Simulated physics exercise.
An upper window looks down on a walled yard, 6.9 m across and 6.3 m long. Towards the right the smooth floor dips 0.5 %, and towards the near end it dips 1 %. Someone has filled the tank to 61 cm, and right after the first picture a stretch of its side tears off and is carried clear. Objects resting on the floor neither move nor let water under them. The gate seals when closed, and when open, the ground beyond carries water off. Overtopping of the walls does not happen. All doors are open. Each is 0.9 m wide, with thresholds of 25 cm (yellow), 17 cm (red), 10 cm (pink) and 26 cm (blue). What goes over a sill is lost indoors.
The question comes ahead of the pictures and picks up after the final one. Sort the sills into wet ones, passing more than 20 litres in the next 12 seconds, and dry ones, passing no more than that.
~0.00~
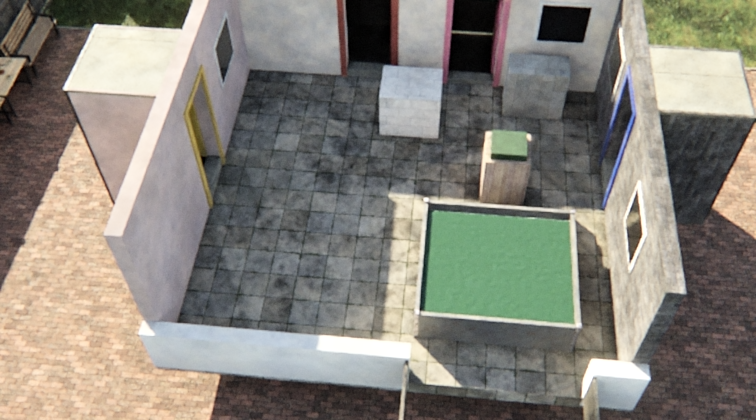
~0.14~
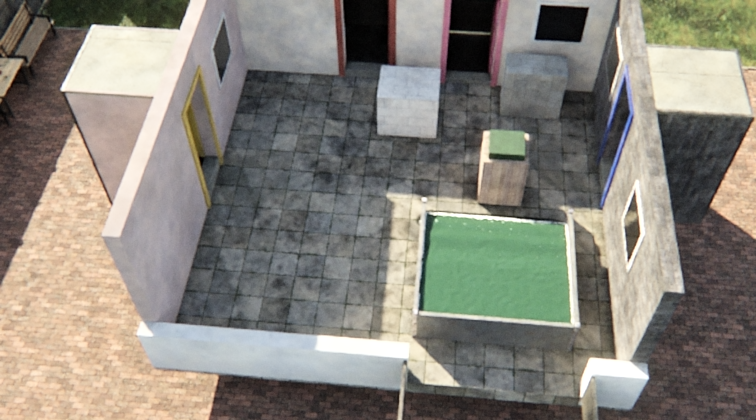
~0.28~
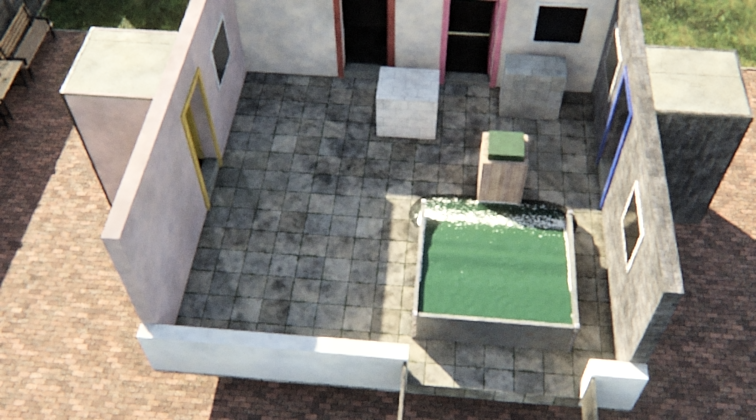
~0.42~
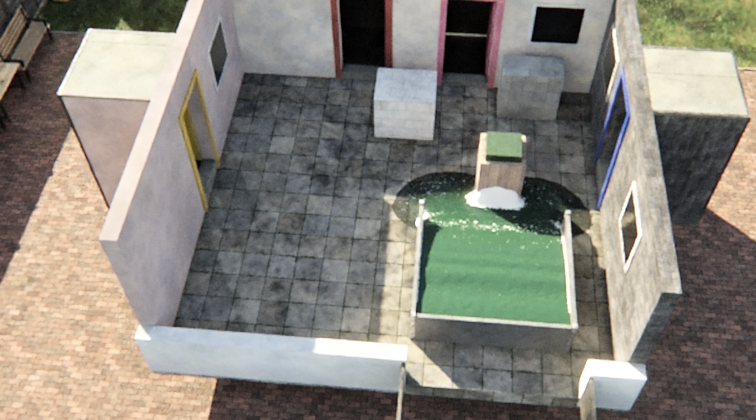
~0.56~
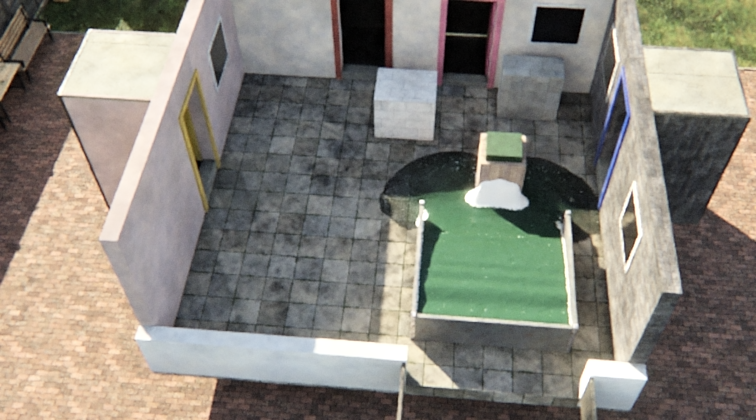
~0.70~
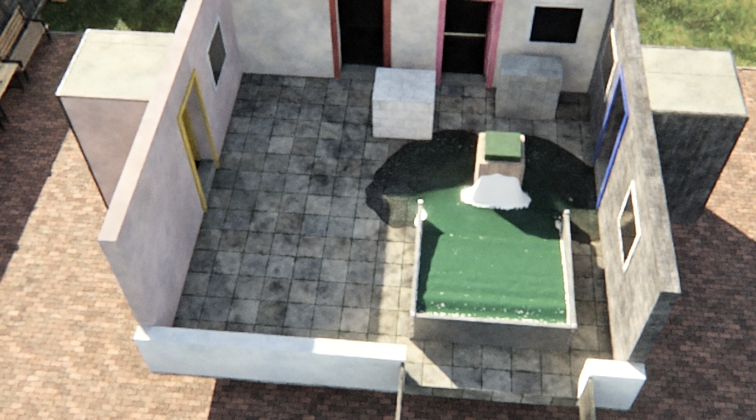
Yellow door: Dry; red door: Dry; pink door: Wet; blue door: Dry.
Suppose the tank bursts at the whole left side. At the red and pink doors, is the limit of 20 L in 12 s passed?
Door red stays within, door pink stays within.
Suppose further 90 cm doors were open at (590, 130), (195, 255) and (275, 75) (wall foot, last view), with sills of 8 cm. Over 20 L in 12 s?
Result in order - more than that, not enough, more than that.
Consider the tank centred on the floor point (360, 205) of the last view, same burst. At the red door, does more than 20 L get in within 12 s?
So the red door tops the limit.
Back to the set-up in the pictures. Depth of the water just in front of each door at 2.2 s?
You'd get yellow at 0 cm, red at 1 cm, pink at 21 cm, and blue at 26 cm.
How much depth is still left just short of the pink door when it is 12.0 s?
5.0 cm.
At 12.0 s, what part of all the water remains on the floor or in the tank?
Still there: Roughly 88 %.
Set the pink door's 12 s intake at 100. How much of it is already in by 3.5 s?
Some 90 in a hundred.
After 1.4 s water covers 30 % of the floor and is deepest (42 cm) near (493, 216); yellow door not reached, red door not reached, pink door 15 cm at the sill, 4 L in, blue door 30 cm at the sill, 0 L in.
After 2.2 s water covers 45 % of the floor and is deepest (40 cm) near (586, 98); yellow door not reached, red door 1 cm at the sill, 0 L in, pink door 21 cm at the sill, 56 L in, blue door 26 cm at the sill, 3 L in.
After 3.5 s water covers 60 % of the floor and is deepest (30 cm) near (586, 105); yellow door 10 cm at the sill, 0 L in, red door 4 cm at the sill, 0 L in, pink door 13 cm at the sill, 137 L in, blue door 14 cm at the sill, 4 L in.
After 7.0 s water covers 85 % of the floor and is deepest (16 cm) near (612, 386); yellow door 8 cm at the sill, 0 L in, red door 4 cm at the sill, 0 L in, pink door 9 cm at the sill, 150 L in, blue door 12 cm at the sill, 5 L in.
After 12.0 s water covers 95 % of the floor and is deepest (14 cm) near (599, 385); yellow door 5 cm at the sill, 0 L in, red door 3 cm at the sill, 0 L in, pink door 5 cm at the sill, 150 L in, blue door 8 cm at the sill, 5 L in.
